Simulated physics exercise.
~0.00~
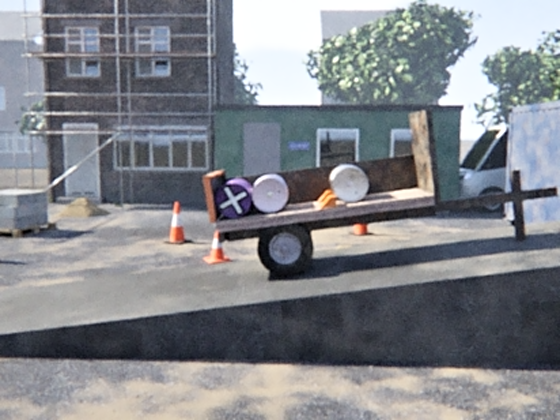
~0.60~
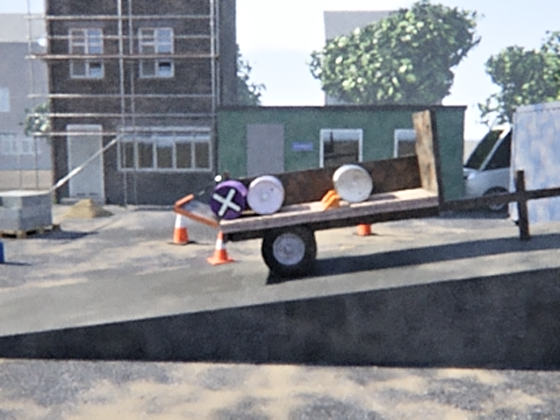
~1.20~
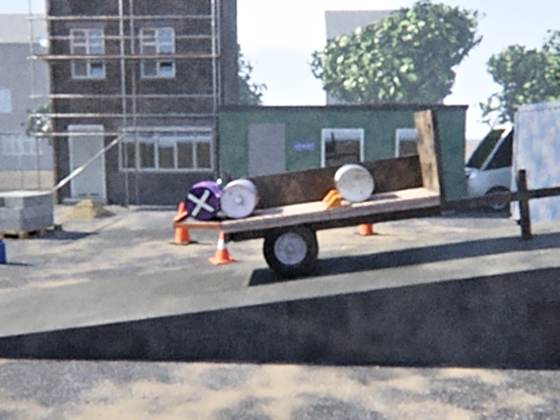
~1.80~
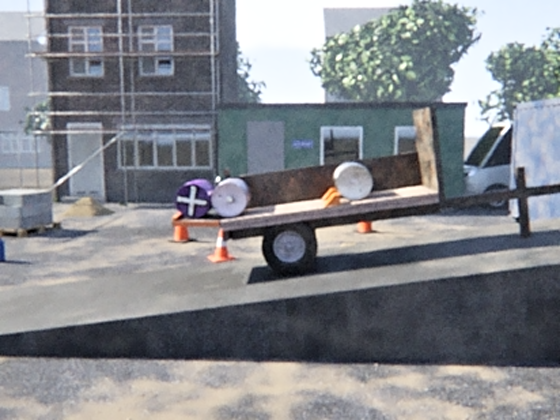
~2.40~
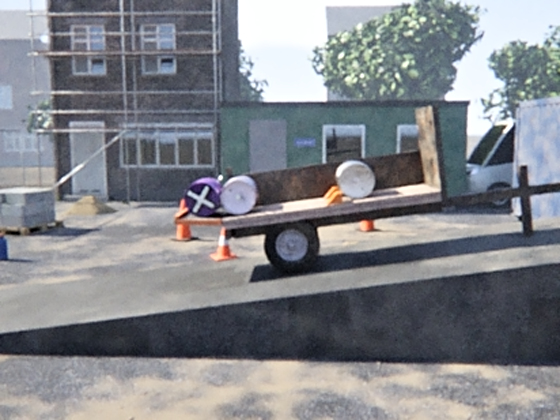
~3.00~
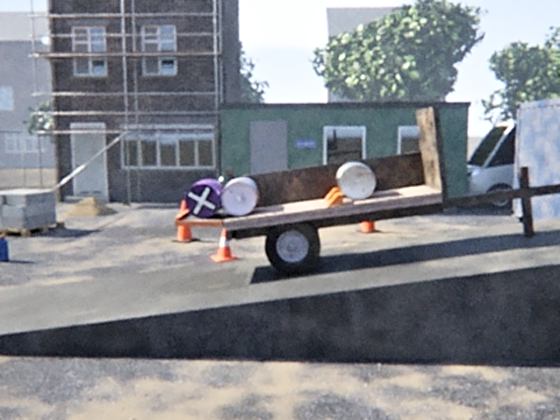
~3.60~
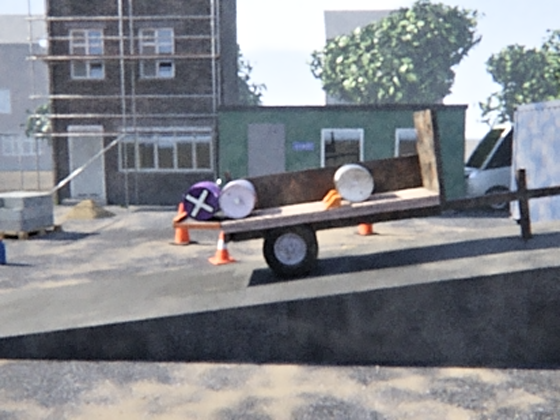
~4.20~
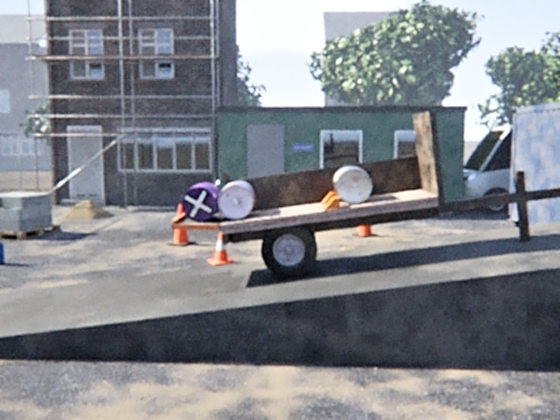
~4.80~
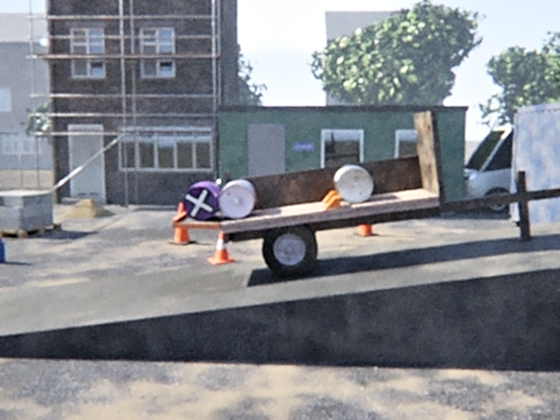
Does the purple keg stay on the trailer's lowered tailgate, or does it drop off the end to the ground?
It stays on the lowered tailgate. It rolls out toward the outer end, comes back a little to the right and settles there without falling.
